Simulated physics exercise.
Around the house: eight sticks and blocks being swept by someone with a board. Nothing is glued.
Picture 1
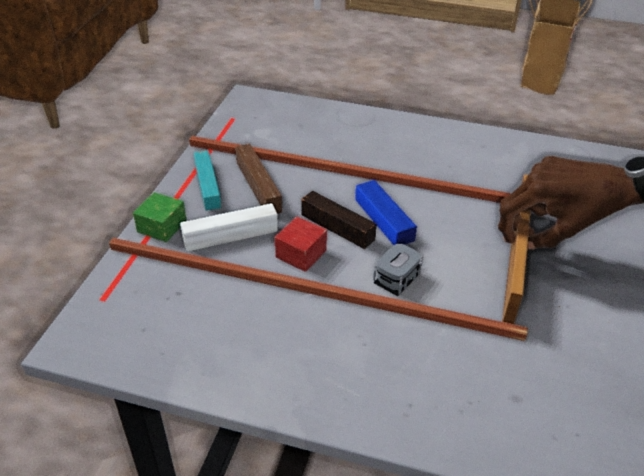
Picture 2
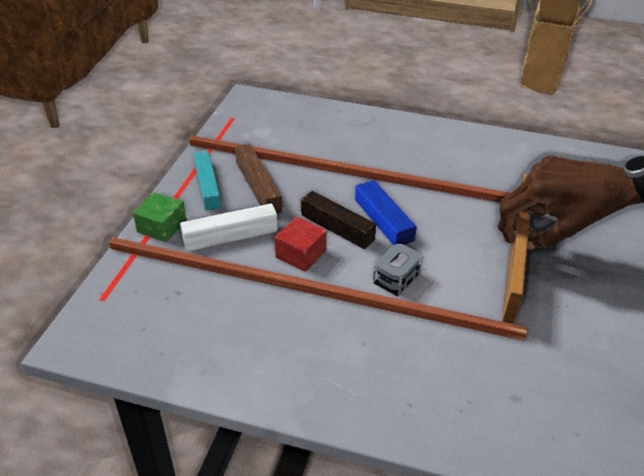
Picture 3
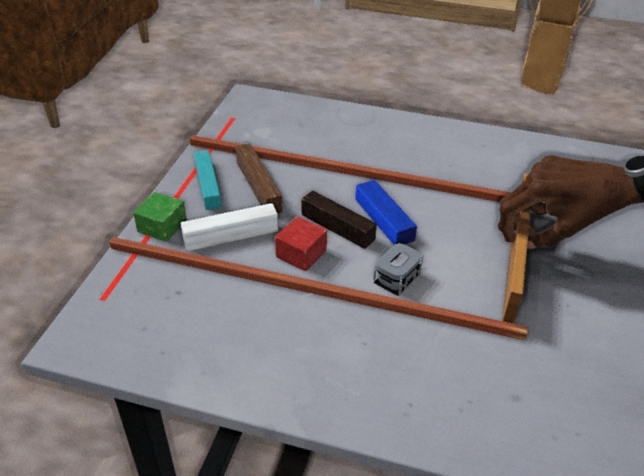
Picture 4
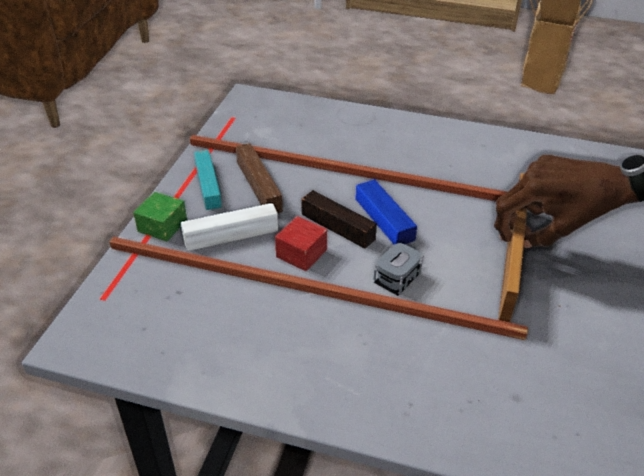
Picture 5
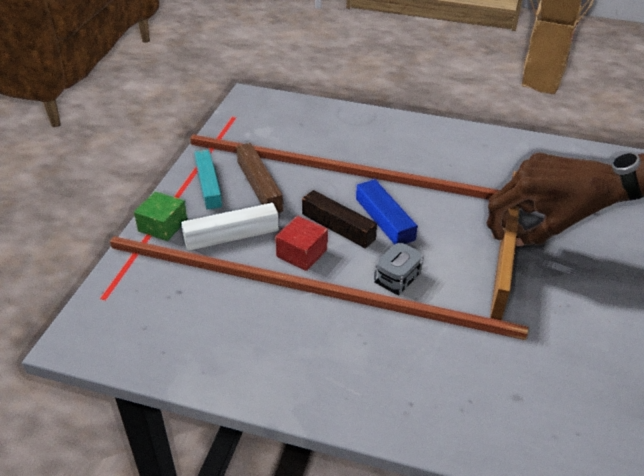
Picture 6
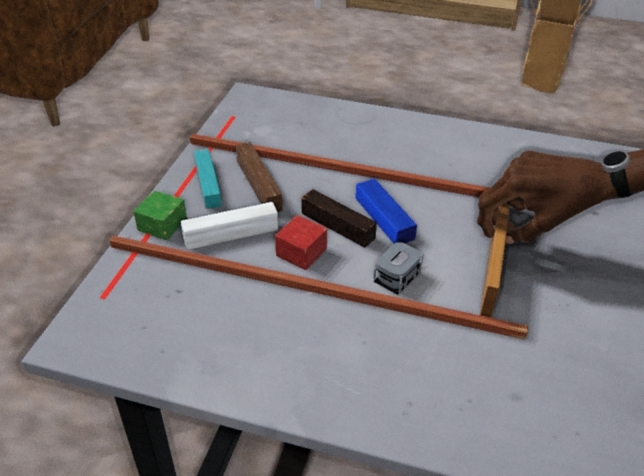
At first, a hand holds a wooden board upright at the right end of two rails on a gray table, with colored blocks and sticks lying between them near a red line. Then the hand slides the board slightly left along the rails, while the blocks and sticks stay still.
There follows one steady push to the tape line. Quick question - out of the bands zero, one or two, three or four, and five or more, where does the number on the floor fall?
In this one, a crowd of five or more spills over.
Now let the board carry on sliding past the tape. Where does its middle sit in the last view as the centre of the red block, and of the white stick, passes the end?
Middle approx. at (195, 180), then approx. at (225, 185).
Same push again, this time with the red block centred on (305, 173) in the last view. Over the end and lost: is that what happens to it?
In the end it falls away.
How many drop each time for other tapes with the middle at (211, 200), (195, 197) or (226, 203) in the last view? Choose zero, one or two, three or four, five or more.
Taking the three tapes one at a time, the answers are three to four, then three or four, then either one or two.
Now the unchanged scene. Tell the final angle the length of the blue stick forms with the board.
Near 0 degrees.
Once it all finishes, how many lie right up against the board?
It's 2 of them.
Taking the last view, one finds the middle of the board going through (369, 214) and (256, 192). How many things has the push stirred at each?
At the first spot the count is 3, and at the second it is 8.
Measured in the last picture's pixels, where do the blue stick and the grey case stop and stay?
Blue stick at (184, 163), grey case at (135, 222).
Soon after, none off yet; green block at rest near (161, 215); turquoise bar at rest near (207, 178); brown bar at rest near (258, 177).
After that, none off yet; green block at rest near (161, 215); turquoise bar at rest near (207, 178); brown bar moving near (248, 176).
And then, none off yet; green block tilting a little near (129, 197); turquoise bar displaced a little near (176, 174); brown bar displaced about its own width near (197, 166).
In the end, the number that fall off is five or more; gone, black bar, red block, white stick, brown bar, turquoise bar and green block.
